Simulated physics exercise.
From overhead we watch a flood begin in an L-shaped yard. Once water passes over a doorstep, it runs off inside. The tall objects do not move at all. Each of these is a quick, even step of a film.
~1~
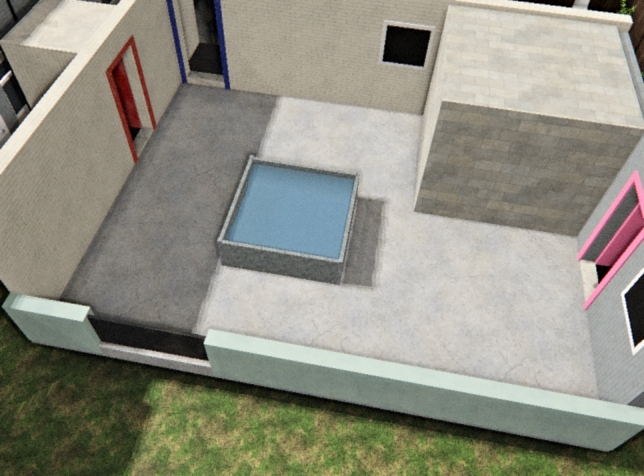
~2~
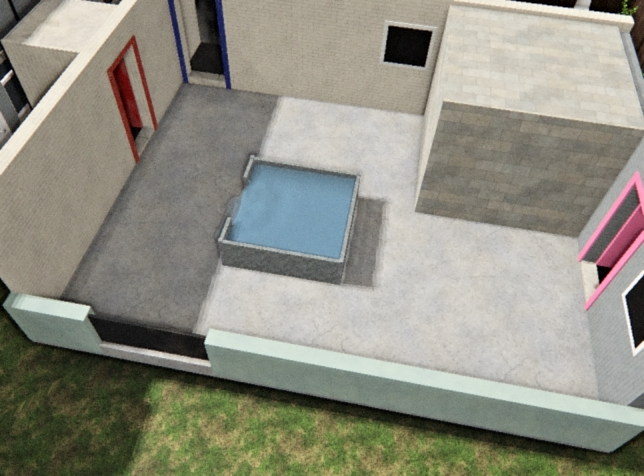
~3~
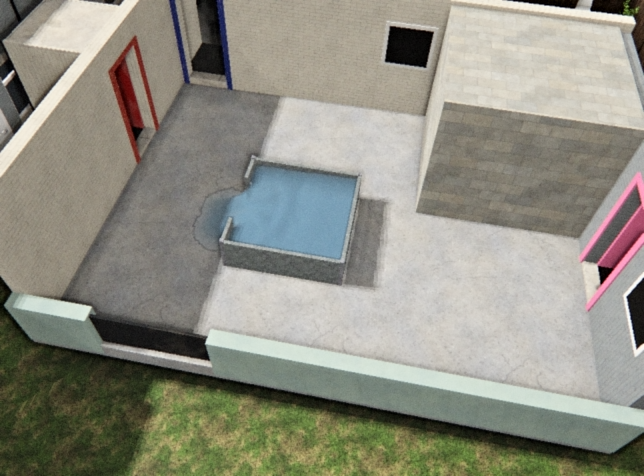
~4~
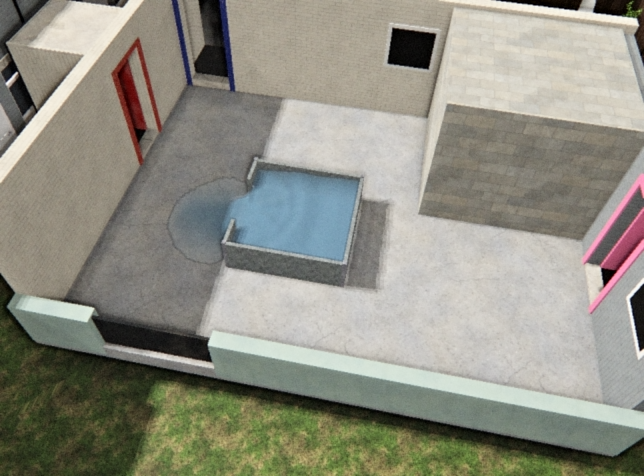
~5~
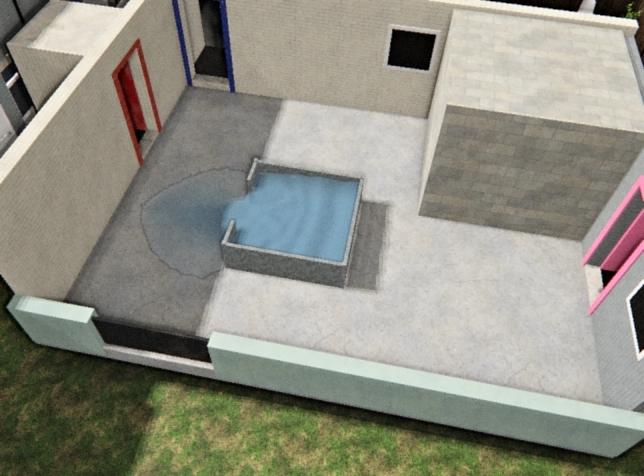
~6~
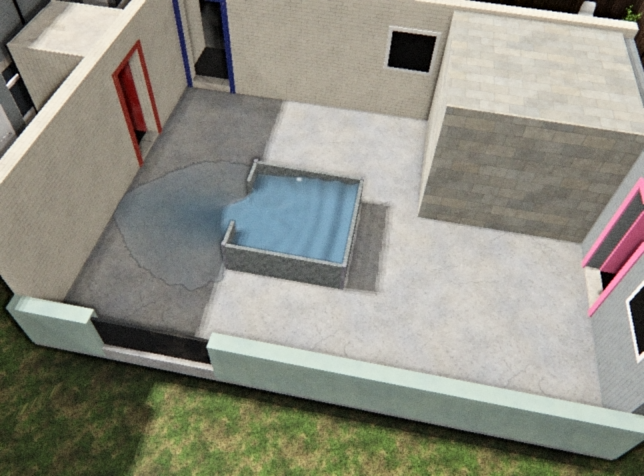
In a walled yard seen from above, a square raised tank of still blue water sits on grey paving. A gap opens in the tank's left side, and water pours through it, spreading leftward across the darker paving in a steadily widening, rounded sheet while ripples cross the tank.
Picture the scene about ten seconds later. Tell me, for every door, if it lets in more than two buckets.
At the end, the pink door is going to be at or under the line, the blue door is going to be at or under the line, the red door is going to be over the line.
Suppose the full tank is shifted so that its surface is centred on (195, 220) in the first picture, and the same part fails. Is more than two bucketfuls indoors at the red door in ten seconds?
Red: Below the limit.
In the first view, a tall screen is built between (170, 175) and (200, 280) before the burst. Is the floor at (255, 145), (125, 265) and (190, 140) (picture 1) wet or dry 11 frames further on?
Lab note - spot 1 inundated, spot 2 parched, spot 3 inundated.
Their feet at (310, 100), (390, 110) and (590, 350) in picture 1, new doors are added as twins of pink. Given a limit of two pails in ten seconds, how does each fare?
One, ends up below; two, ends up below; three, ends up below.
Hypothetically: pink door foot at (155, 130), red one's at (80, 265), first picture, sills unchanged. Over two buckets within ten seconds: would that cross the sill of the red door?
Outcome: Red door rises above.
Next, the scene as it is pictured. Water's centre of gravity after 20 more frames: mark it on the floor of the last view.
I'd place it roughly at (217, 221).
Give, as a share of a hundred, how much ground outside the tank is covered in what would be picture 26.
That should be about 35 %.
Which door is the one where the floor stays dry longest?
The pink one.
A moment on, water covers 20 % of the floor; the pink door not reached, the blue door not reached, the red door wet at the sill, nothing in.
Next, water covers 25 % of the floor; the pink door not reached, the blue door not reached, the red door over two buckets in.
Then, water covers 35 % of the floor; the pink door not reached, the blue door under two buckets in, the red door over two buckets in.
Later, water covers 65 % of the floor; the pink door not reached, the blue door under two buckets in, the red door far over two buckets in.
In the end, water covers 95 % of the floor; the pink door wet at the sill, nothing in, the blue door under two buckets in, the red door far over two buckets in.
